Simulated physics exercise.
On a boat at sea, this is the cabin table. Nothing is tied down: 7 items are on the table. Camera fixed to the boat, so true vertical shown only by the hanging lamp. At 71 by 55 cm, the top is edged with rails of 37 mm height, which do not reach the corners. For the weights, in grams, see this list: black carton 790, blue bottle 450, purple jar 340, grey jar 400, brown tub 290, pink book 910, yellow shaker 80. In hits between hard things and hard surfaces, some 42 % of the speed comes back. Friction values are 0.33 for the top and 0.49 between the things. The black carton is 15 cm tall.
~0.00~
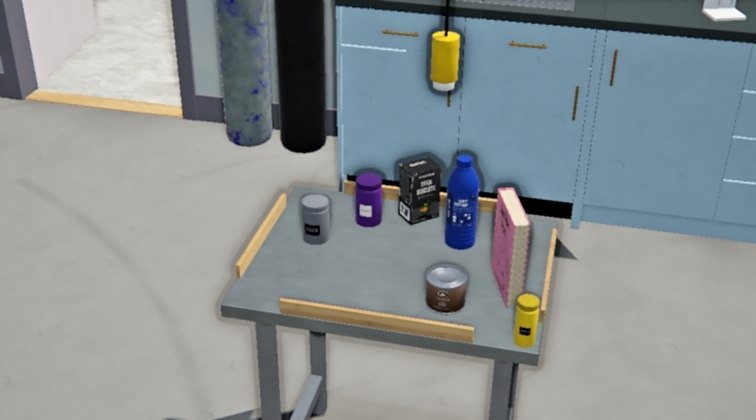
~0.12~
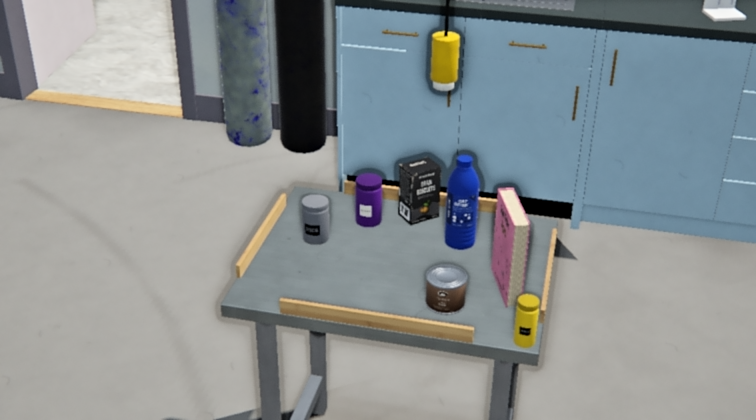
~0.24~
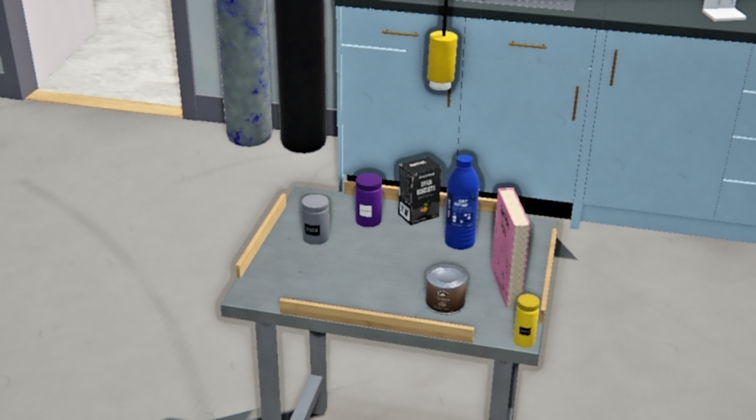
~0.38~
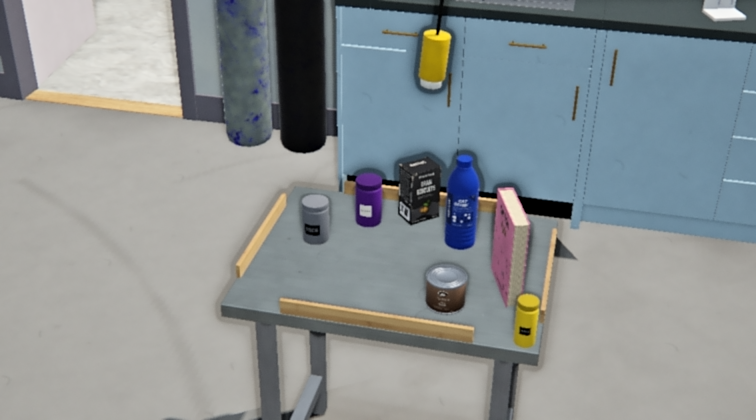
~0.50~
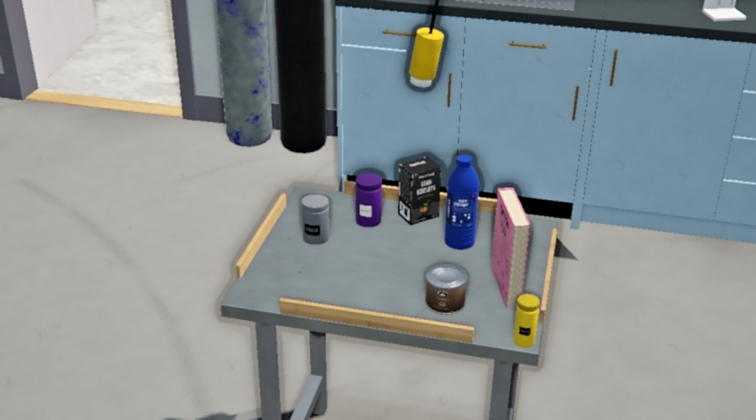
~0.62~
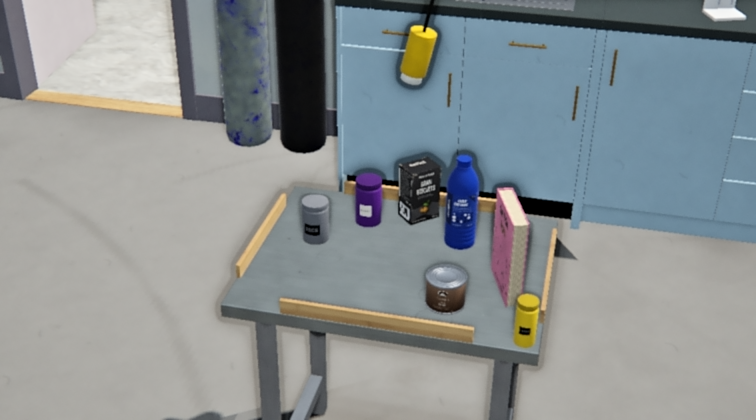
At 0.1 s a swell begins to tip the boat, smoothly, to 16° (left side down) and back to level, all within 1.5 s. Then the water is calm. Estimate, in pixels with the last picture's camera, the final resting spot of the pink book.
Estimated resting spot: (393, 246).
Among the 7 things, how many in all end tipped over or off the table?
Total: 1.
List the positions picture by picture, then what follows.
In the first picture, boat level; pink book (510, 248); black carton (420, 191).
In the second picture, boat level; purple jar (369, 201); grey jar (316, 220).
In the third picture, heel 1°, left side down; brown tub (446, 290); yellow shaker (526, 321).
In the fourth picture, heel 5°, left side down; black carton (420, 191); blue bottle (462, 201).
In the fifth picture, heel 9°, left side down; purple jar (369, 201); grey jar (316, 220).
In the sixth picture, heel 13°, left side down; pink book (509, 248); brown tub (446, 289).
By 1.02 s, heel 14°, left side down; pink book rocked 67° off its seat near (461, 260).
By 1.12 s, heel 11°, left side down; pink book on its side near (442, 254); brown tub 3 cm from its spot.
By 1.32 s, heel 5°, left side down; pink book on its side near (412, 242); brown tub 4 cm from its spot.
By 1.52 s, boat level; pink book on its side near (395, 244); brown tub 4 cm from its spot.
When it is over (2.1 s), lying over on the table, pink book; the other 6 within 5 cm of the start. End places, in pixels of the last picture, pink book near (393, 246).
